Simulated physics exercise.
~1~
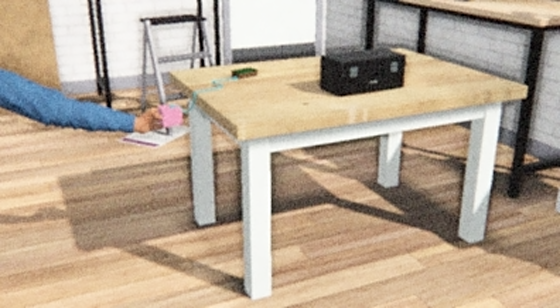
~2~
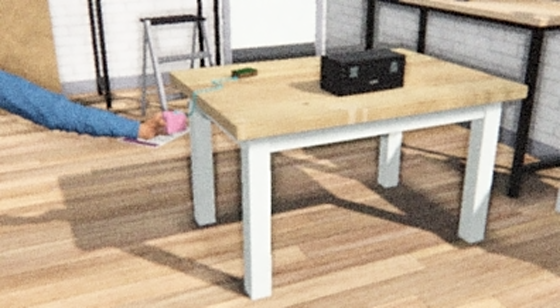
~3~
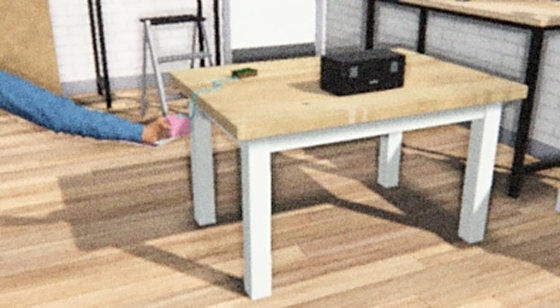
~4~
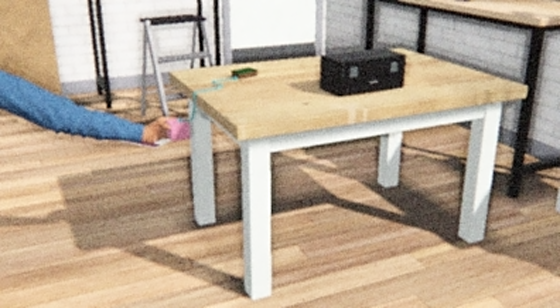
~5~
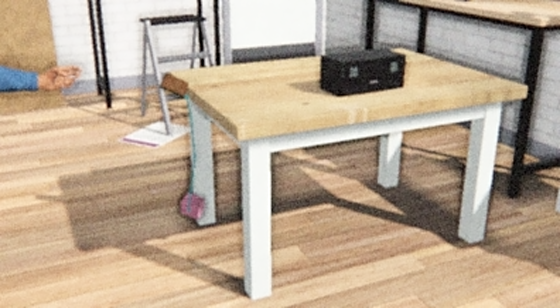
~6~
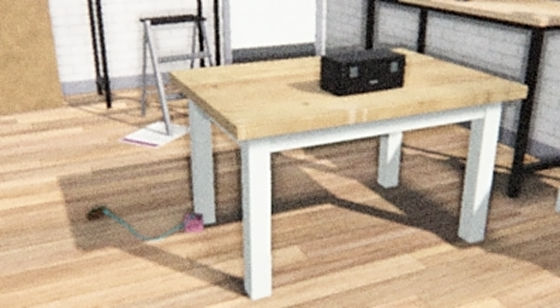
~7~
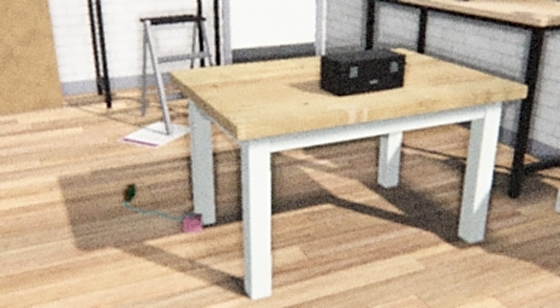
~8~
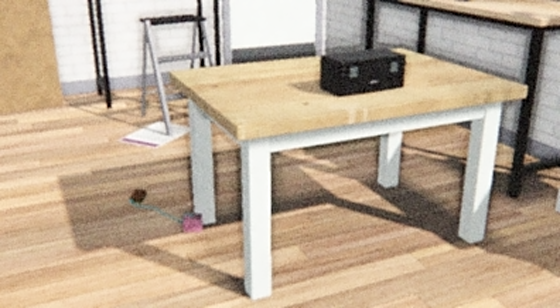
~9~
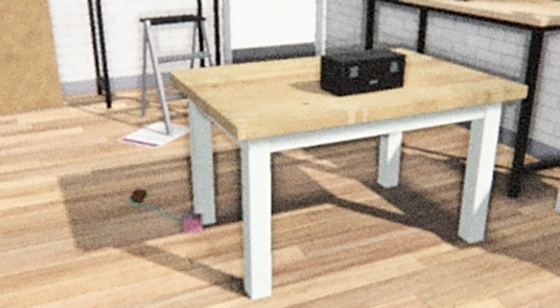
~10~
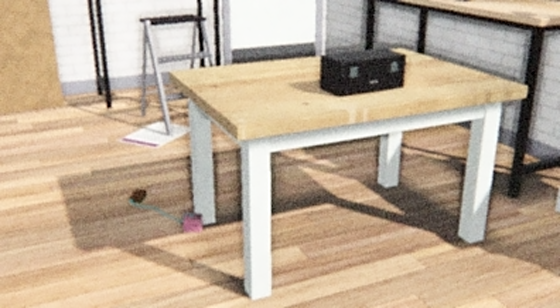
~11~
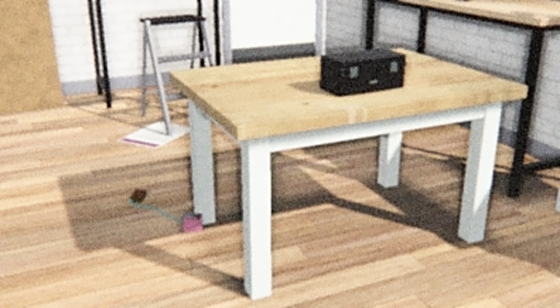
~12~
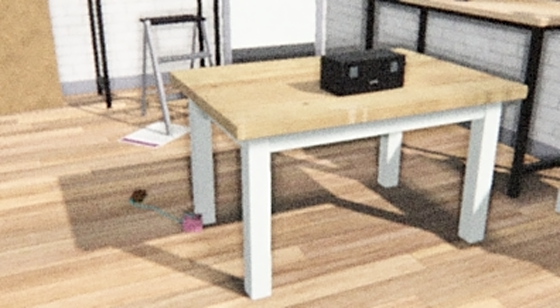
In this clip, a hand holds a pink block beside a wooden workbench, then lets go and withdraws; the block drops, its shoelace pulling a small sponge off the left edge, and both end on the floor while the black toolbox stays put.
